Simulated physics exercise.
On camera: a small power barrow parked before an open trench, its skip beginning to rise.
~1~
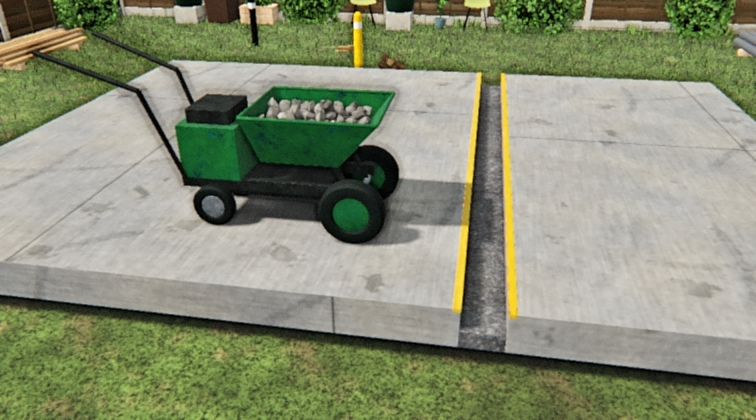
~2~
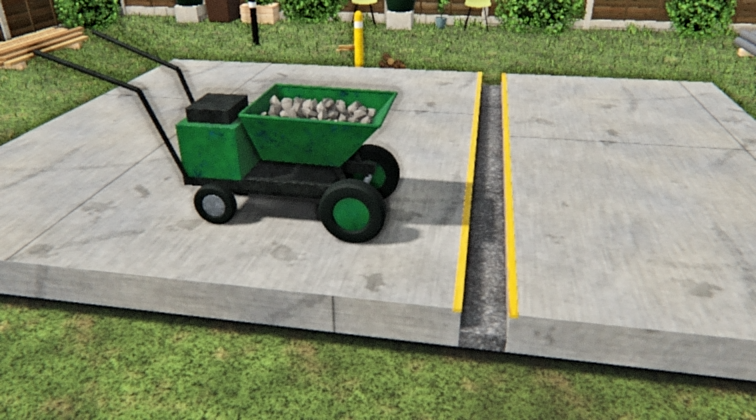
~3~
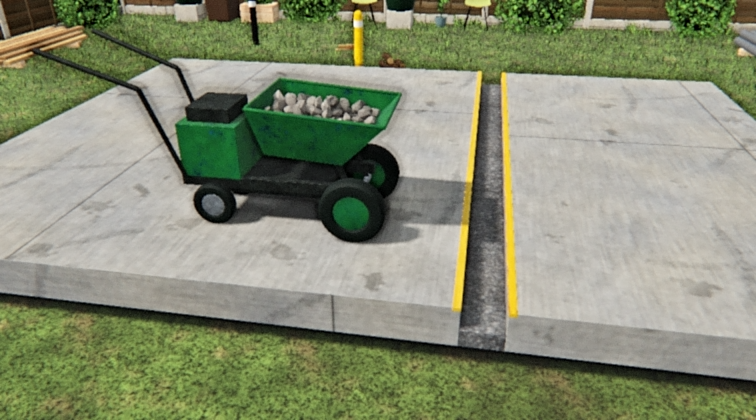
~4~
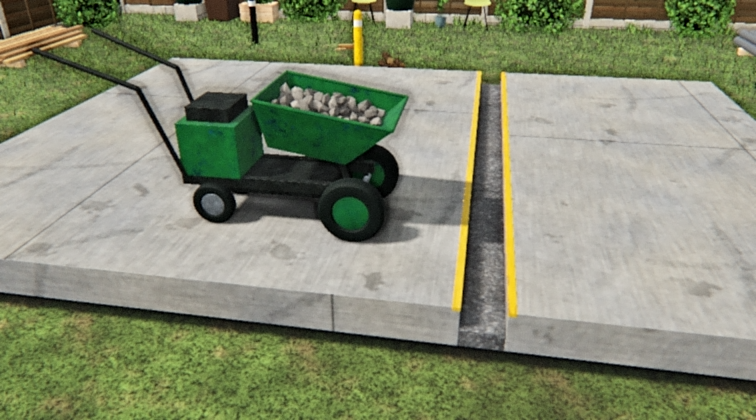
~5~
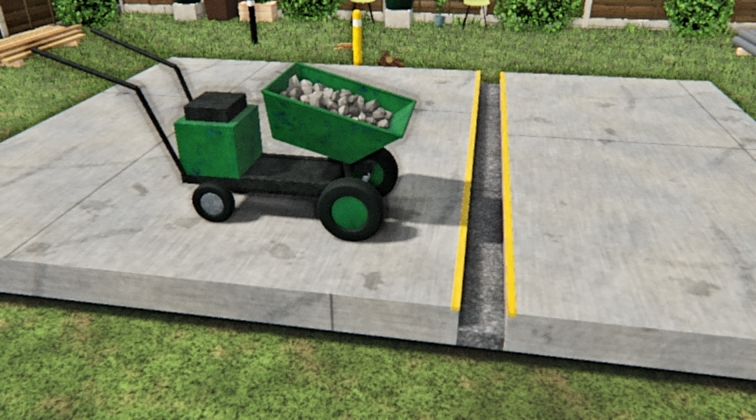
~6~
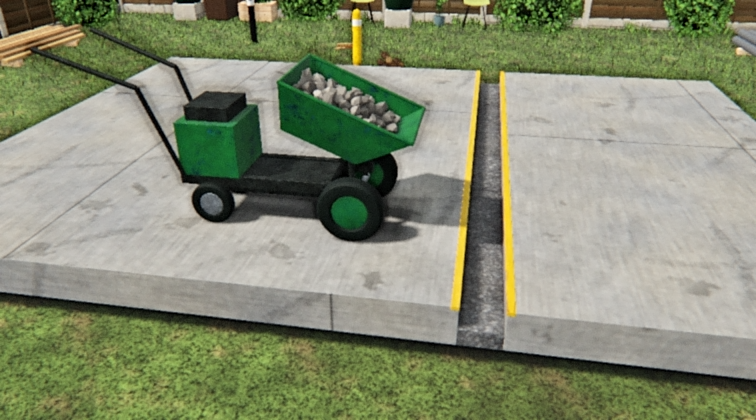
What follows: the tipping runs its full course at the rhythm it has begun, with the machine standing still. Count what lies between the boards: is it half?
The trench takes more than half.
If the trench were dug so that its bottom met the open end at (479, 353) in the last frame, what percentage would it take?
Some 90 per cent.
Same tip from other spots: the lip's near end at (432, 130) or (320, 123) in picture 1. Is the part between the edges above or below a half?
One: Below a half. Two: Below a half.
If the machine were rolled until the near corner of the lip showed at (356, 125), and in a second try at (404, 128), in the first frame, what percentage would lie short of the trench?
About 30 and 0 per cent.
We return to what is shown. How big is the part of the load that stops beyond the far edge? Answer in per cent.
It comes to 5 per cent or so.
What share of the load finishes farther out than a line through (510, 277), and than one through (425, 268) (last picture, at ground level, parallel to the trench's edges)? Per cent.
Roughly 10 per cent, and 90 per cent.
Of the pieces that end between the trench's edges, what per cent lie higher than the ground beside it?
Some 30 per cent.
Shortly afterwards, skip tipped steeply; all but a few in the skip; only a few falling.
Next, skip tipped right over; near half in the skip; a little short of the trench; near half in or heaped over the trench.
Some moments later, skip tipped right over; a little in the skip; a little short of the trench; the bulk in or heaped over the trench; a little beyond it.
In the end, skip tipped right over; a little in the skip; a little short of the trench; the bulk in or heaped over the trench; a little beyond it.
